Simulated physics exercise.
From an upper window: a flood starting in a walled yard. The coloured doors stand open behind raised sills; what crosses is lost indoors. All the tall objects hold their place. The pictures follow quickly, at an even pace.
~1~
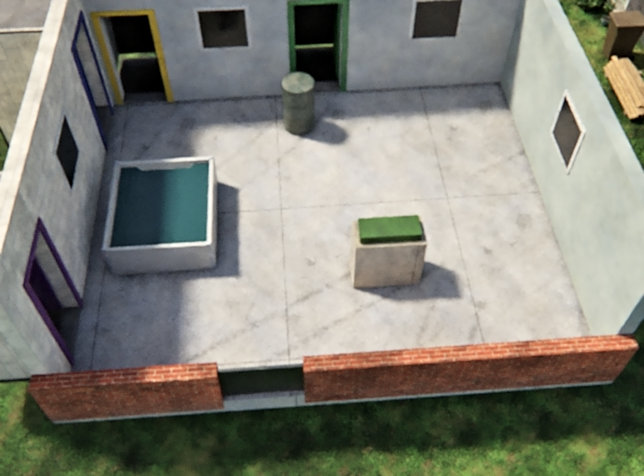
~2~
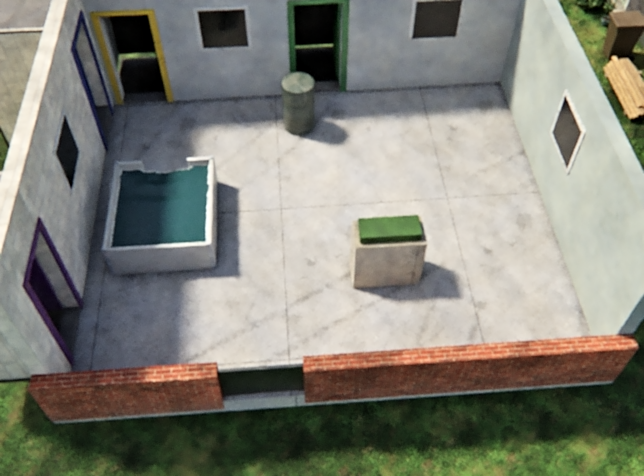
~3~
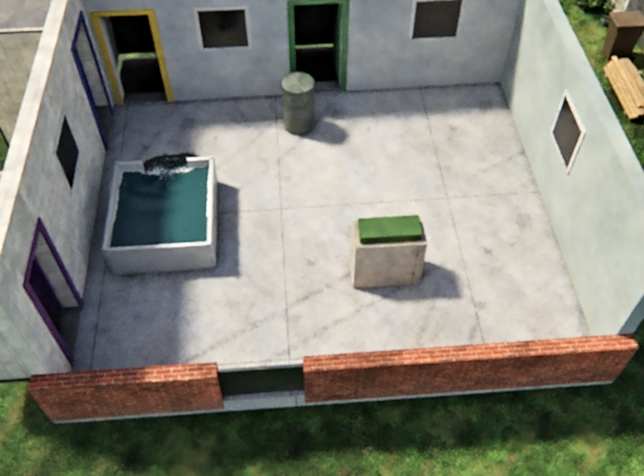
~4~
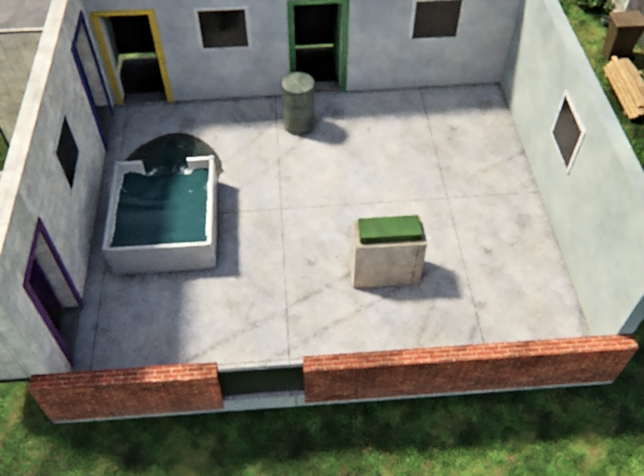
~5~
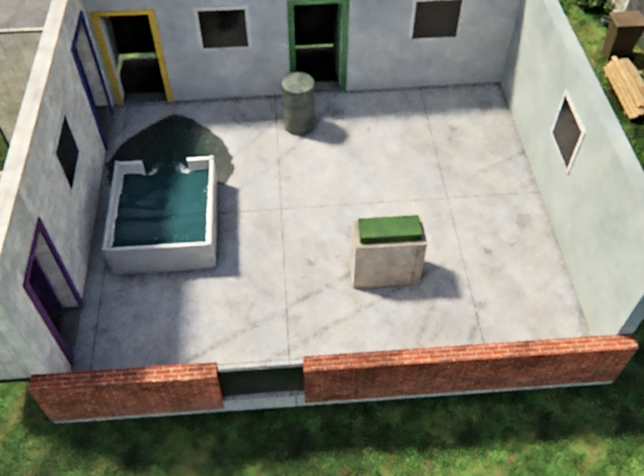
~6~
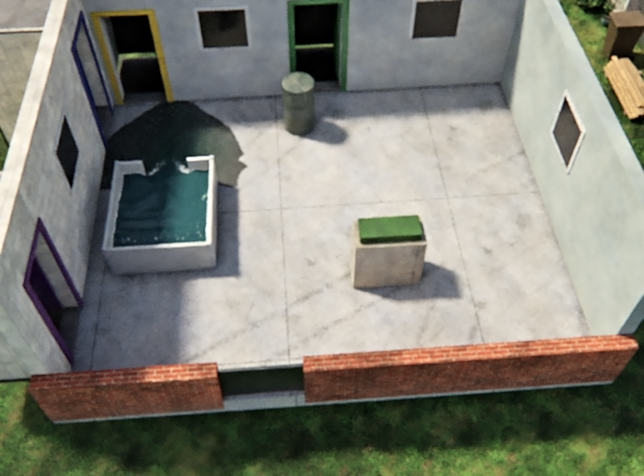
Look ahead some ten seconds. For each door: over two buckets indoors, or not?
The green door stays under that; the blue door stays under that; the purple door stays under that; the yellow door takes more than that.
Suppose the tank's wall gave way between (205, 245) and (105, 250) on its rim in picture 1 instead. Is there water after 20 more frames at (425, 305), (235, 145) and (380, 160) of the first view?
As listed: Wet, dry, not flooded.
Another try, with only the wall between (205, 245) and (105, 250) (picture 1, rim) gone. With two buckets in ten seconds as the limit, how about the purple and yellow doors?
In short: The purple one is over; the yellow one keeps below it.
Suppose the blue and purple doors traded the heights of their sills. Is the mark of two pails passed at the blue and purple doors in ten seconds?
In short: The blue one is over; the purple one is under.
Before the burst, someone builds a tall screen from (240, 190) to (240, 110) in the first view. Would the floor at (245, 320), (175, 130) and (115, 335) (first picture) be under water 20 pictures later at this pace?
In that order: Clear, wet, clear.
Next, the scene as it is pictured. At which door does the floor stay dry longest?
It is the purple-painted one.
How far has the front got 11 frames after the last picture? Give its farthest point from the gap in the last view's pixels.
Roughly at (352, 95).
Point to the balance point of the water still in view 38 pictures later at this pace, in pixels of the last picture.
At about (225, 166).
A moment on, water covers 15 % of the floor; the green door not reached, the blue door wet at the sill, nothing in, the purple door not reached, the yellow door over two buckets in.
Next, water covers 15 % of the floor; the green door wet at the sill, nothing in, the blue door wet at the sill, nothing in, the purple door not reached, the yellow door far over two buckets in.
Then, water covers 25 % of the floor; the green door wet at the sill, nothing in, the blue door wet at the sill, nothing in, the purple door not reached, the yellow door far over two buckets in.
Later, water covers 40 % of the floor; the green door wet at the sill, nothing in, the blue door wet at the sill, nothing in, the purple door wet at the sill, nothing in, the yellow door far over two buckets in.
In the end, water covers 75 % of the floor; the green door wet at the sill, nothing in, the blue door wet at the sill, nothing in, the purple door wet at the sill, nothing in, the yellow door far over two buckets in.
